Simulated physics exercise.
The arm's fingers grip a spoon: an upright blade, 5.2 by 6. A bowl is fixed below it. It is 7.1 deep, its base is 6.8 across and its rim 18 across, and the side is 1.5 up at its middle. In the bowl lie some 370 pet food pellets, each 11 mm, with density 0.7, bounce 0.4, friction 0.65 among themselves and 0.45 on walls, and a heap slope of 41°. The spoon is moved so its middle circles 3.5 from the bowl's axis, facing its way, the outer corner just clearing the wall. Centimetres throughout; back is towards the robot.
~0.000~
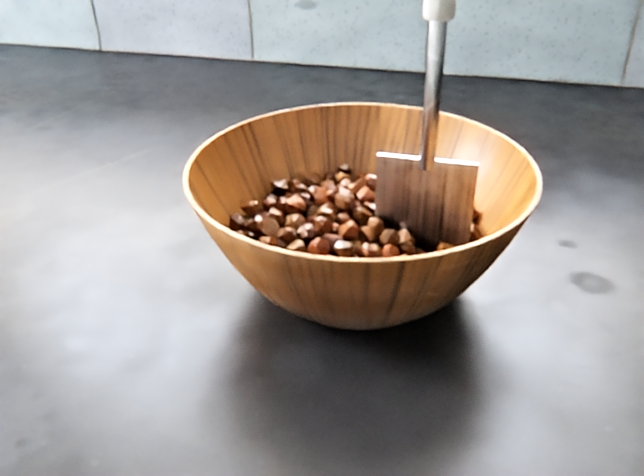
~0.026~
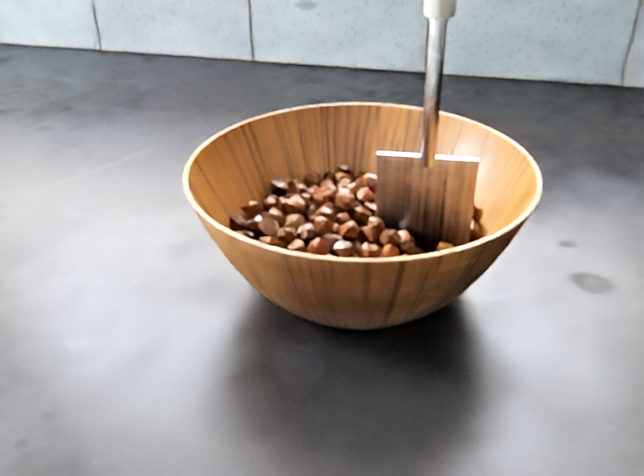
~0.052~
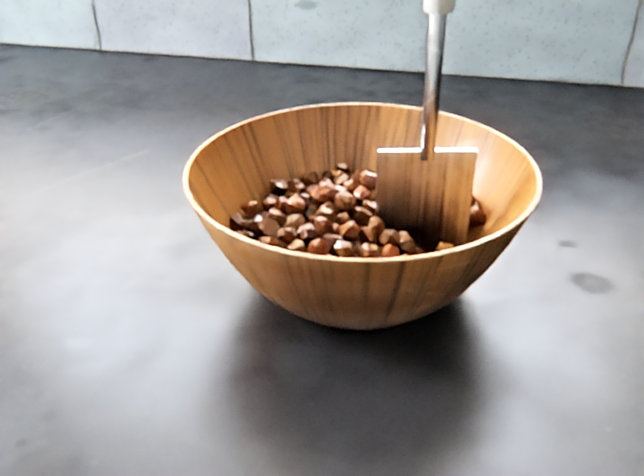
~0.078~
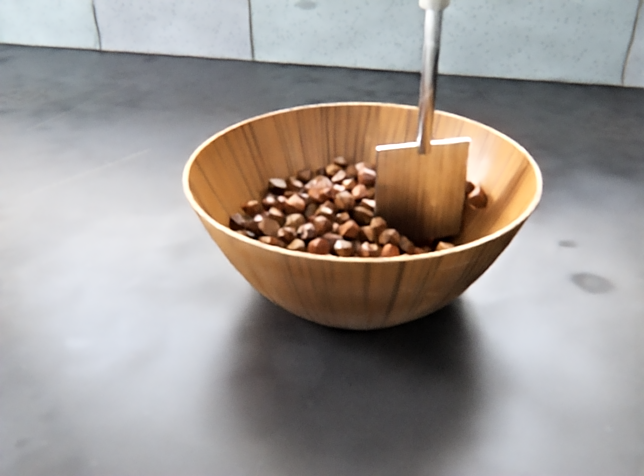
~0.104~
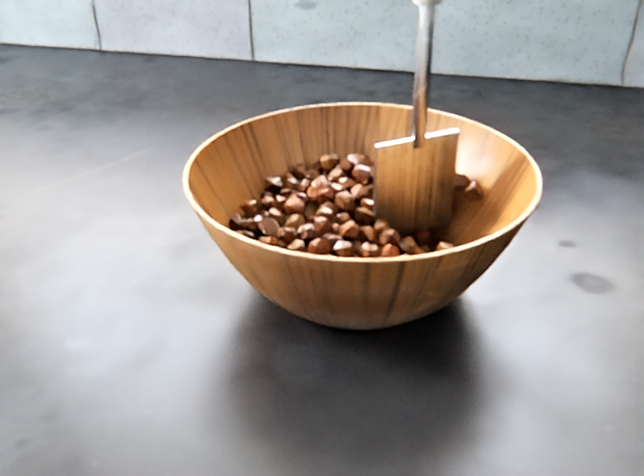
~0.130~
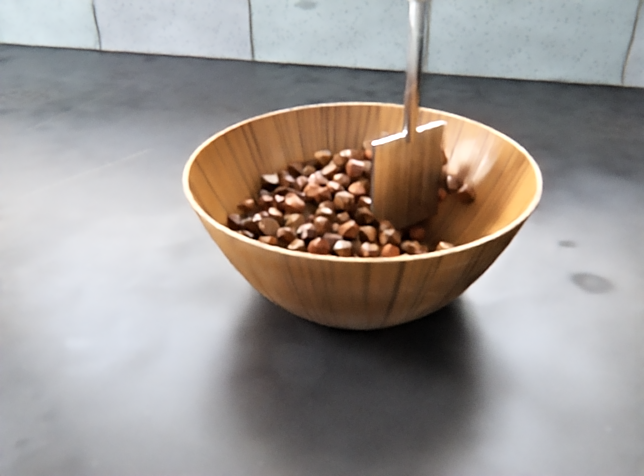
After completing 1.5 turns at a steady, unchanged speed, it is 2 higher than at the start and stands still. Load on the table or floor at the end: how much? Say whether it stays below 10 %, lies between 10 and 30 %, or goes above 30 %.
It stays below 10 %.
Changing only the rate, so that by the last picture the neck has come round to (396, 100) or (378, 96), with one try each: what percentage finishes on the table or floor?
Some 10 and 20 per cent respectively.
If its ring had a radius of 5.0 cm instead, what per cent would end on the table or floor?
It would come to about 0 per cent.
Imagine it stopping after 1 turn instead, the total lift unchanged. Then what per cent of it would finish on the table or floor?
Roughly 5 percent would end up there.
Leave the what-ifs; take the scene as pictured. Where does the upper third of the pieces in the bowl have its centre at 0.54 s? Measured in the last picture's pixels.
Centre estimate: Approx. (329, 240) px.
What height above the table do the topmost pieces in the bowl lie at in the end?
7.0 cm, give or take.
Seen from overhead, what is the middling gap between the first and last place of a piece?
Some 7 cm.
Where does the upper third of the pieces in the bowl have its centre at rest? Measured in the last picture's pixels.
Estimated centre: (299, 215).
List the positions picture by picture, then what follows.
The first frame shows the spoon neck at (430, 131), 0° round; upper third of the load around (344, 222), from x 240 to 470, top at y 170; 371 in the bowl.
The second frame shows the spoon neck at (430, 129), 4° round; upper third of the load around (344, 221), from x 240 to 470, top at y 170.
The third frame shows the spoon neck at (430, 123), 15° round; upper third of the load around (349, 214), from x 240 to 475, top at y 170.
The fourth frame shows the spoon neck at (426, 117), 27° round; upper third of the load around (349, 207), from x 240 to 475, top at y 165.
The fifth frame shows the spoon neck at (420, 111), 39° round; upper third of the load around (350, 202), from x 235 to 475, top at y 155.
The sixth frame shows the spoon neck at (412, 106), 51° round; upper third of the load around (347, 194), from x 235 to 465, top at y 140; 371 in the bowl.
After 0.54 s, 243° round, highest piece 9 above the table; 360 in the bowl, 4 on the table or floor, 7 in flight or on the tool.
After 0.95 s, 75° round, highest piece 8 above the table; 351 in the bowl, 20 on the table or floor.
After 1.35 s, 180° round, highest piece 7 above the table; 351 in the bowl, 20 on the table or floor.
After 2.05 s, 180° round, highest piece 7 above the table; 351 in the bowl, 20 on the table or floor.
In the end, 351 in the bowl, 20 on the table or floor. That is 5 % on the table or floor.
